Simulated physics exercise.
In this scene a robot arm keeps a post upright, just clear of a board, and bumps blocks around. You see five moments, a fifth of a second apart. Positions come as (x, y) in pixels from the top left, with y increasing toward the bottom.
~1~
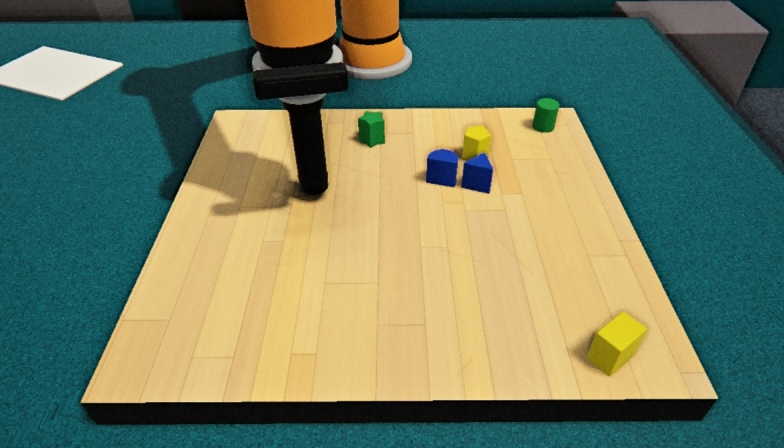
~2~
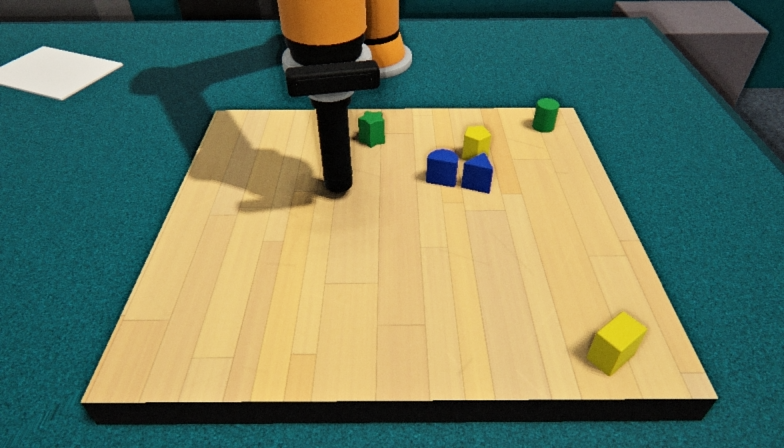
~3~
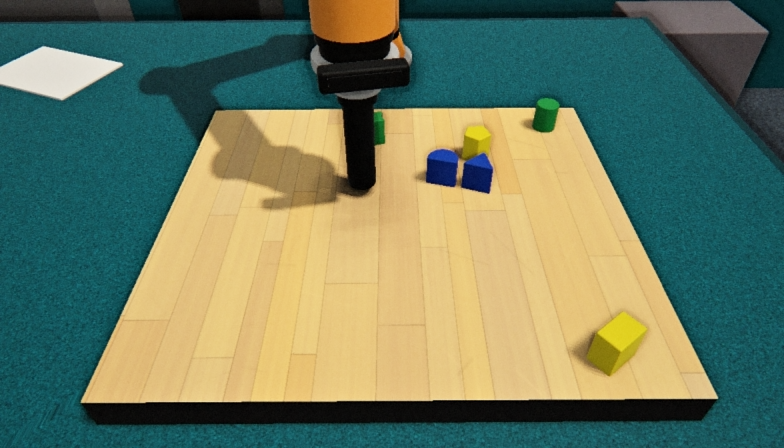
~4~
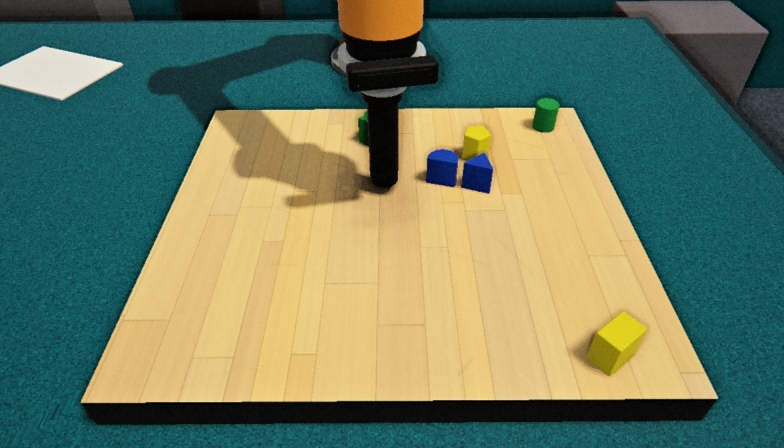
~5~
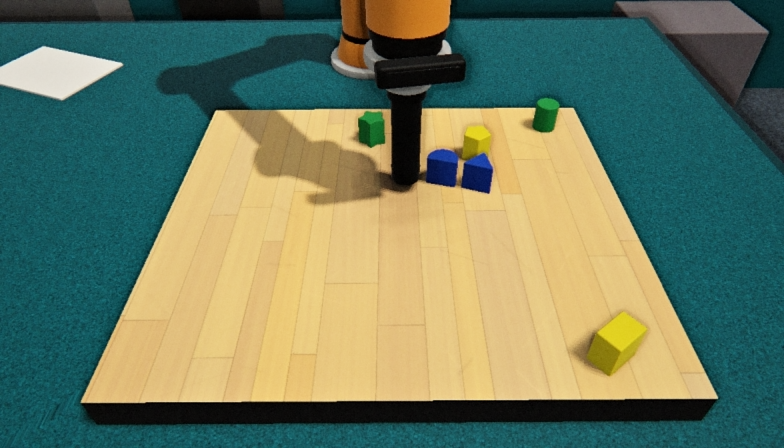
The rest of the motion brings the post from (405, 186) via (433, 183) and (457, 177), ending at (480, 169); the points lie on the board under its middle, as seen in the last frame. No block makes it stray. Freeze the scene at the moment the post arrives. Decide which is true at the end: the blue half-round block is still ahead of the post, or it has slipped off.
I'm fairly sure the blue half-round block rides along ahead of the post to the very end.
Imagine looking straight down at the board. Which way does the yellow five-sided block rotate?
The twist is anticlockwise.
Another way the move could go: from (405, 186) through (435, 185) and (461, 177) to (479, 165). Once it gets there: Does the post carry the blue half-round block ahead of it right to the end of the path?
Short answer: Yes.
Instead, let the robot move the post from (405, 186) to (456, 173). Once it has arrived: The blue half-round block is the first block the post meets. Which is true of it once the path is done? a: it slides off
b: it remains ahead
b: It remains ahead.
On the path given first. One third of the way, post at (433, 175); blue half-round block at (462, 151), turned 15° anticlockwise.
Two thirds of the way, post at (458, 169); blue half-round block at (485, 143), turned 25° anticlockwise; yellow five-sided block at (480, 130), turned 25° anticlockwise.
At the end, post at (481, 161); blue half-round block at (508, 137), turned 15° anticlockwise; yellow five-sided block at (482, 129), turned 45° anticlockwise; blue triangular piece at (484, 161).
